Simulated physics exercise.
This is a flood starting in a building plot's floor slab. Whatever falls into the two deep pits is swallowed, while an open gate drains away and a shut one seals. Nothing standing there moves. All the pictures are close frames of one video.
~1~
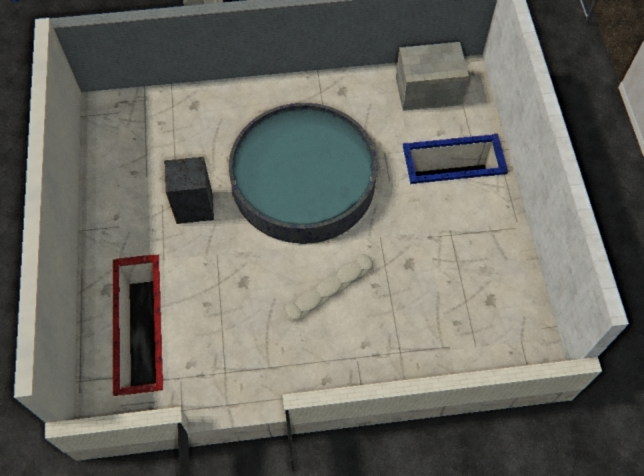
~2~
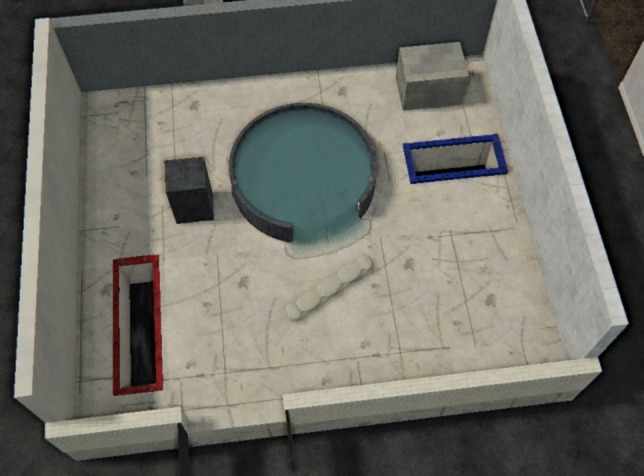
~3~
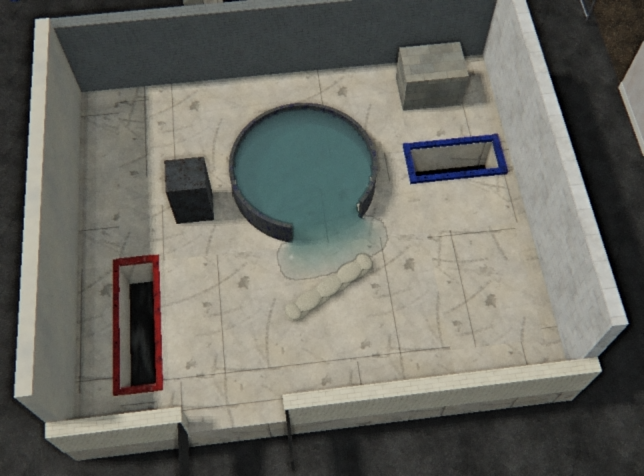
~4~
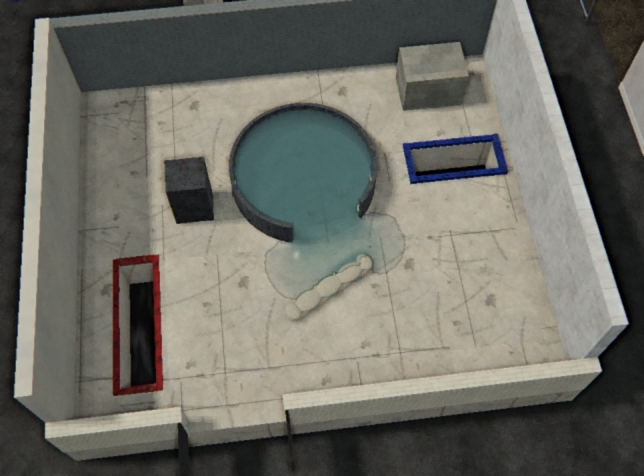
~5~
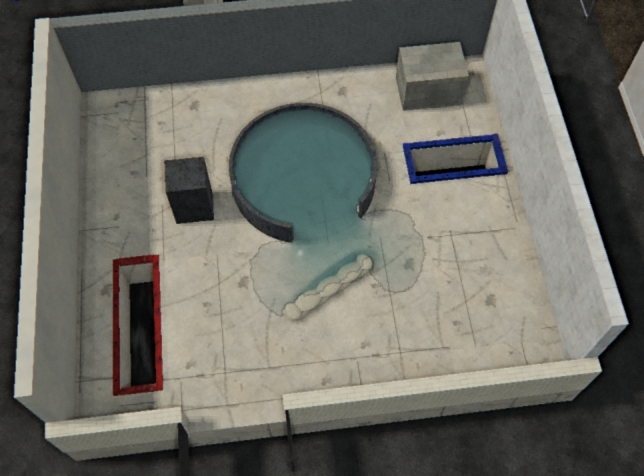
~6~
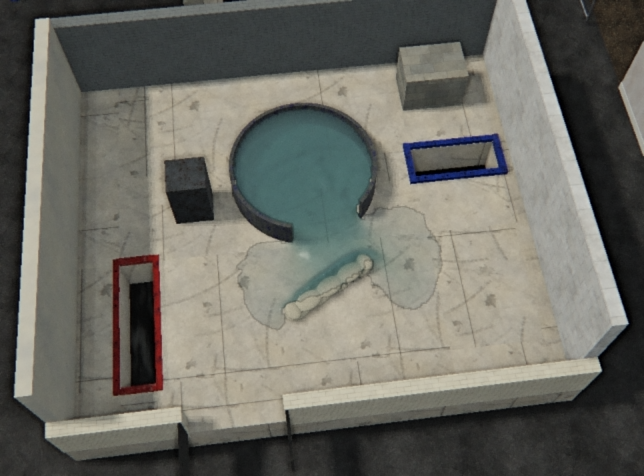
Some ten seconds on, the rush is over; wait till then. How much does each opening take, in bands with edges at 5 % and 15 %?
Gate: 5 to 15 %, red pit: 5 to 15 %, blue pit: Less than 5 %.
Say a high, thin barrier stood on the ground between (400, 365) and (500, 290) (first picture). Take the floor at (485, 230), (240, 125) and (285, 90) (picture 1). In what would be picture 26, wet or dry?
Point by point: First swamped, next spared, last spared.
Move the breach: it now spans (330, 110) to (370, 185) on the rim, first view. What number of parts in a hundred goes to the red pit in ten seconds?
Per cent: Red 0.
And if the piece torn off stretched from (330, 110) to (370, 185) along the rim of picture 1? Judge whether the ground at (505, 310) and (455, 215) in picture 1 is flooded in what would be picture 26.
Submerged, then submerged.
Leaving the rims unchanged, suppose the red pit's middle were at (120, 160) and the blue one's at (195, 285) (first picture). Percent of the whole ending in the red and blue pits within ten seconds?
Red: 0 %; blue: 4 %.
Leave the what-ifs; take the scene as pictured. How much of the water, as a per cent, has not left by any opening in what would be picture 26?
Some 92 per cent.
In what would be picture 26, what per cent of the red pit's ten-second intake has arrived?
45 %.
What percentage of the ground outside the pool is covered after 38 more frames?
Around 60 percent of it.
A moment on, water covers 20 % of the floor; the gate 0 %, the red pit 0 %, the blue pit 0 %.
Next, water covers 45 % of the floor; the gate 0 %, the red pit 1 %, the blue pit 0 %.
Then, water covers 50 % of the floor; the gate 1 %, the red pit 6 %, the blue pit 0 %.
Later, water covers 60 % of the floor; the gate 4 %, the red pit 11 %, the blue pit 0 %.
In the end, water covers 75 % of the floor; the gate 7 %, the red pit 13 %, the blue pit 0 %.
